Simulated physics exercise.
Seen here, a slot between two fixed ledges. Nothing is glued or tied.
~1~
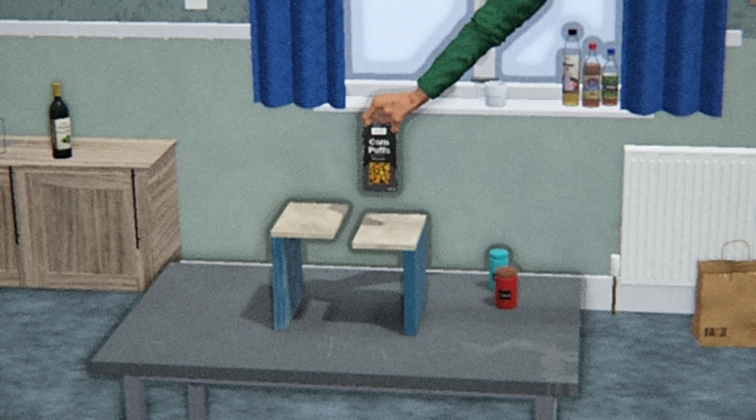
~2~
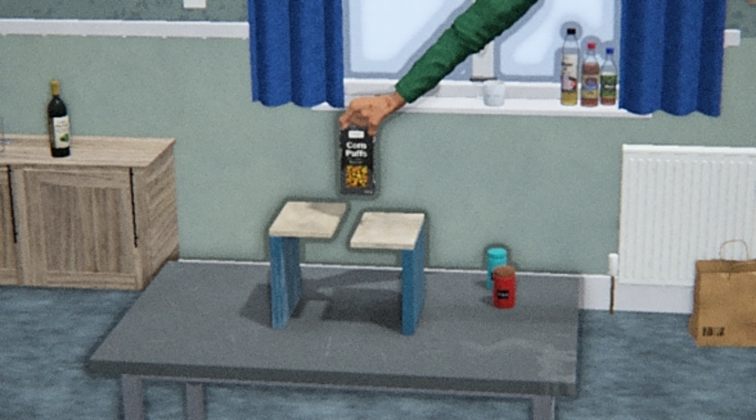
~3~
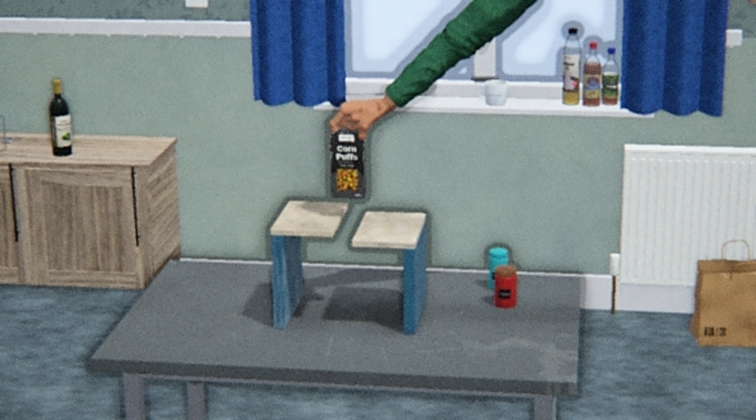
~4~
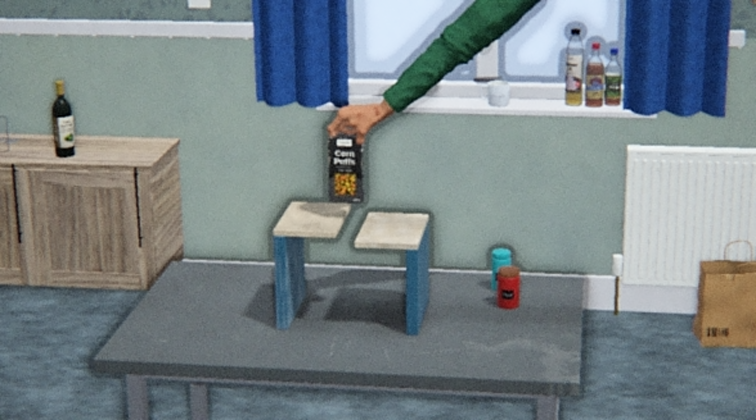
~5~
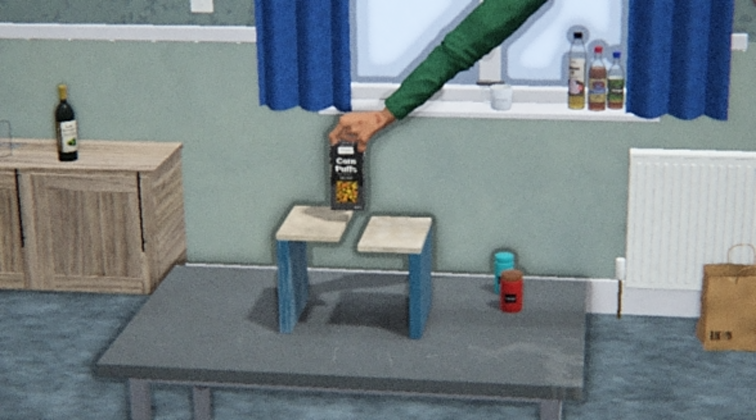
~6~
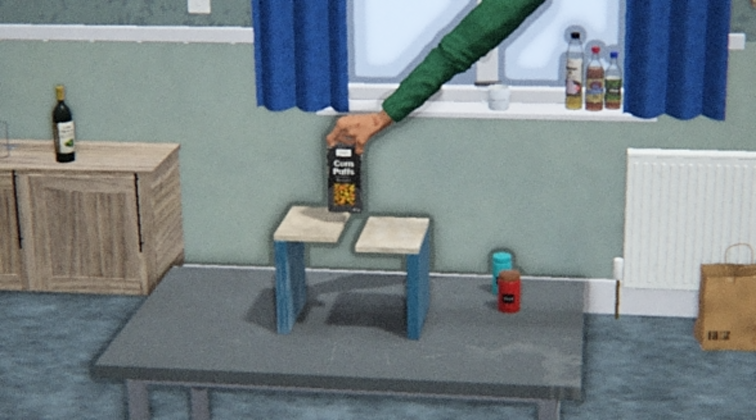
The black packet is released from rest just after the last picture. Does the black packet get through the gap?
It is caught.
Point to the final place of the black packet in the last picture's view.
At about (380, 215).
Then, 0.20 s after the last picture, black packet slid a little near (346, 189).
Then, 0.40 s after the last picture, black packet tipped 22° from how it was near (359, 193).
Then, 0.50 s after the last picture, black packet tipped 62° from how it was near (373, 208).
Then, 0.60 s after the last picture, black packet on its side near (379, 213).
At rest, tipped over on the stand or table, black packet; the other 2 in place. Seen from the same camera at the end, black packet near (380, 215). The packet lodges.
